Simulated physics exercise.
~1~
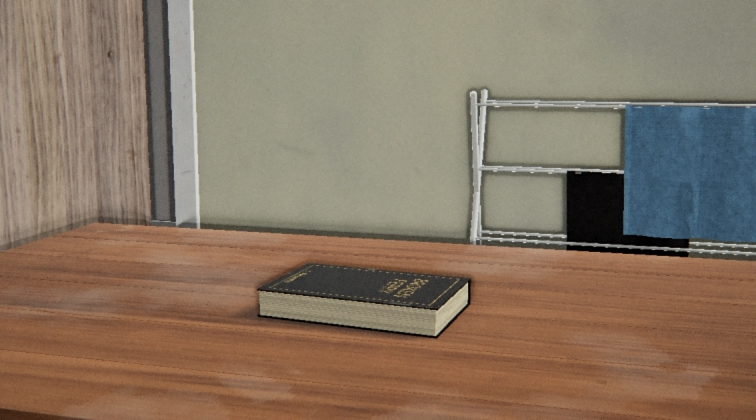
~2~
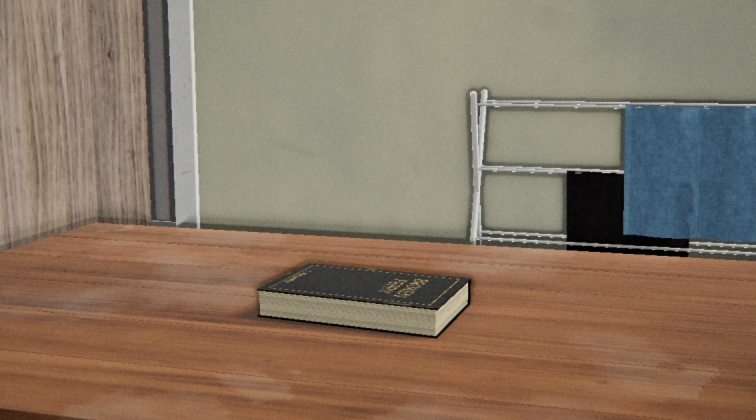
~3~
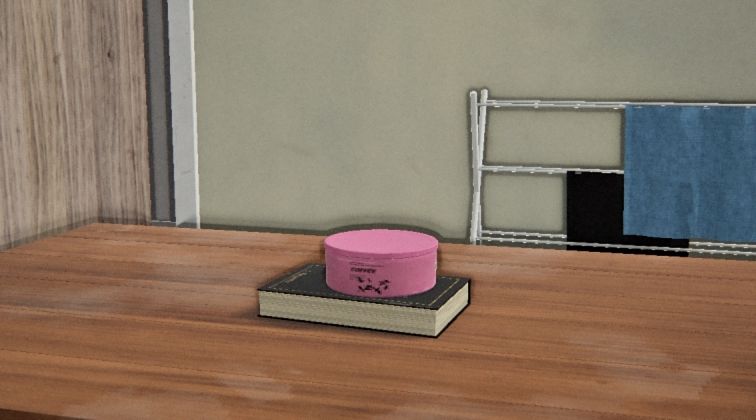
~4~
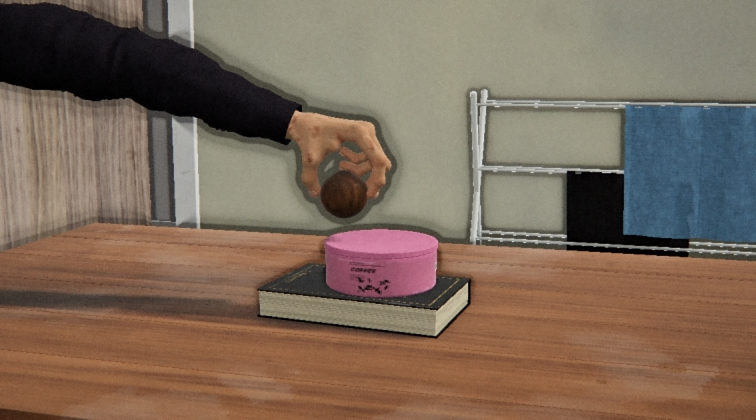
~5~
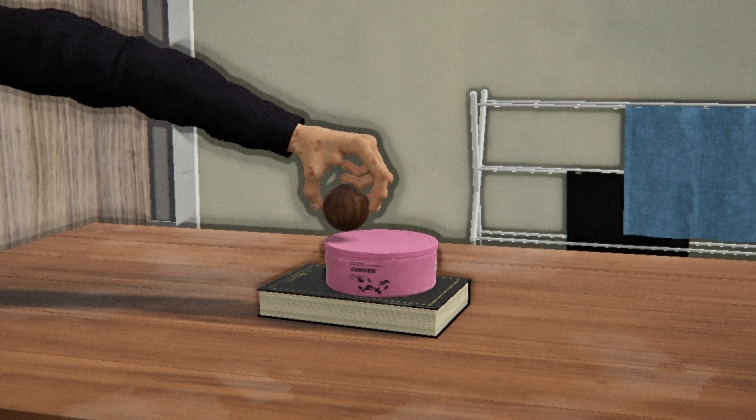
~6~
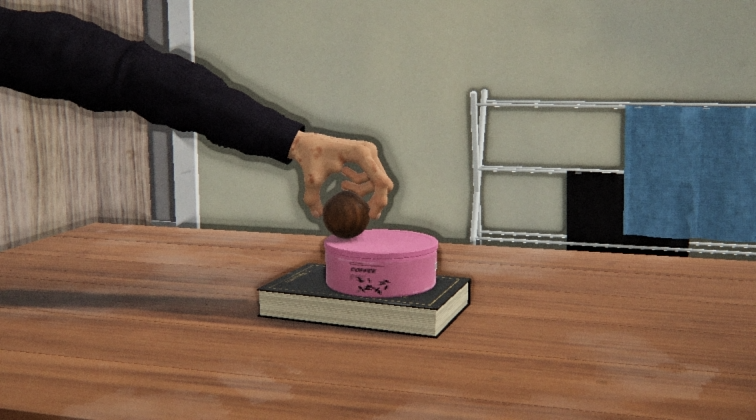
In this clip, a dark book lies on a wooden table, then a pink tub appears on top of it. A hand reaches in from the left and lowers a round brown onion onto the tub's lid, still holding it.
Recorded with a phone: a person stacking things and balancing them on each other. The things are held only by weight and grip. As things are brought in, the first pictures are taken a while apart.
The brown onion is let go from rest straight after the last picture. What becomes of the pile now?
Looks like it is steady enough.
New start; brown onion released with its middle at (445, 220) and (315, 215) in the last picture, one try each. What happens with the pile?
Topples over, then topples over.
Then, 1.00 s past the last view, nothing moves.
Then, 2.10 s past the last view, brown onion resting near (346, 215).
Finally, all 3 still in place. Final places as the last picture's camera would see them, brown onion near (346, 215). The pile keeps its balance.
